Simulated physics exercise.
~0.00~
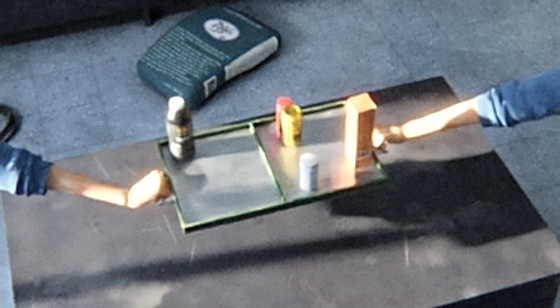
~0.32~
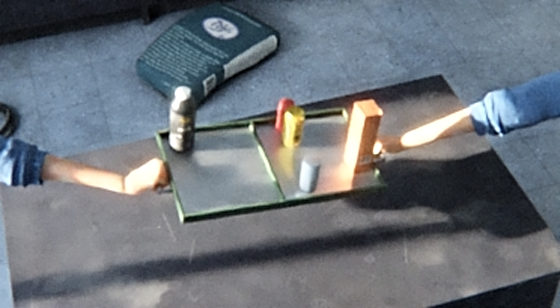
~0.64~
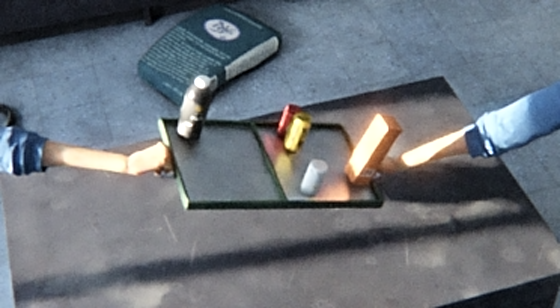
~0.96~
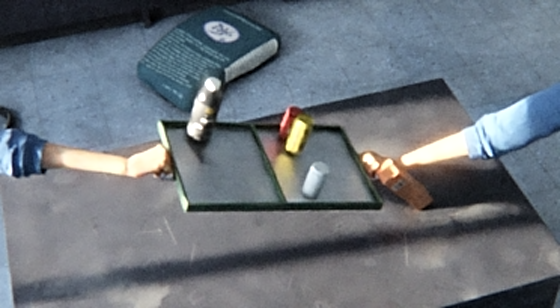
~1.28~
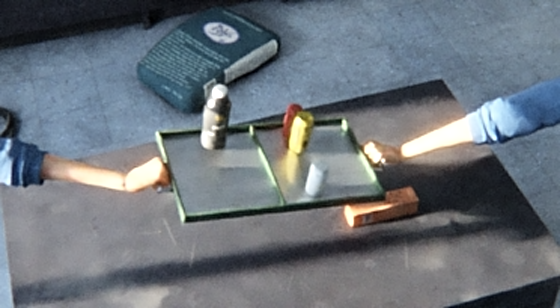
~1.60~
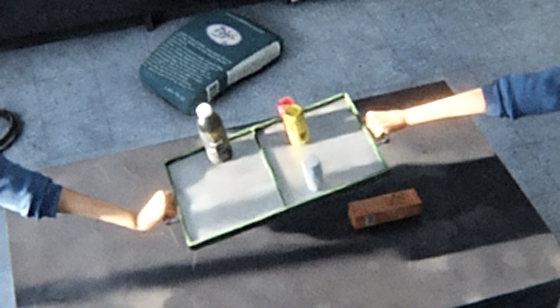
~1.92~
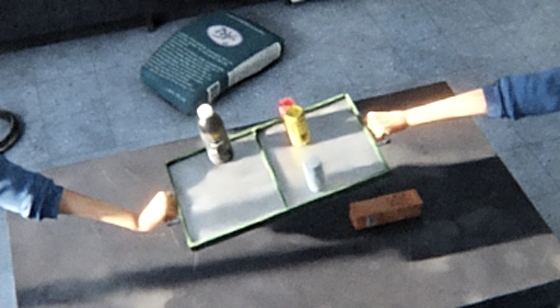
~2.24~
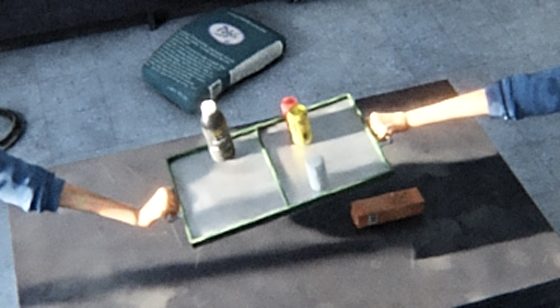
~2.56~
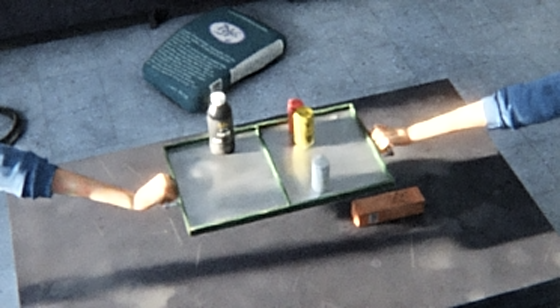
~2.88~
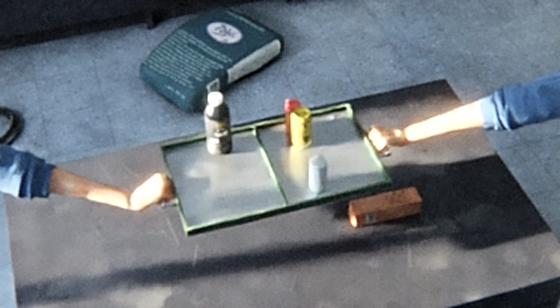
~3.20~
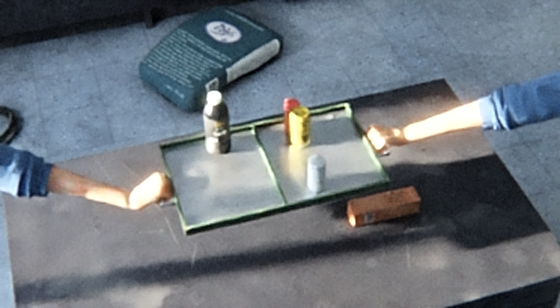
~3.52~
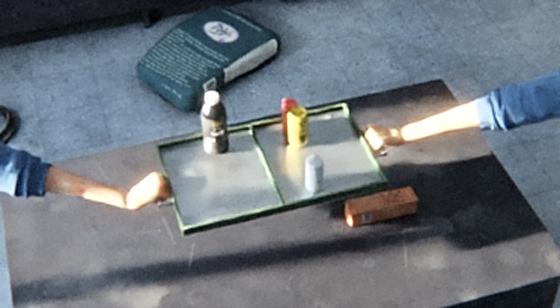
A tray held by two hands tips down to the right, sending the orange carton over the edge onto the table, then tilts the other way and levels, with the carton on its side below while the black bottle, shifted right, and the smaller containers stand on the tray.
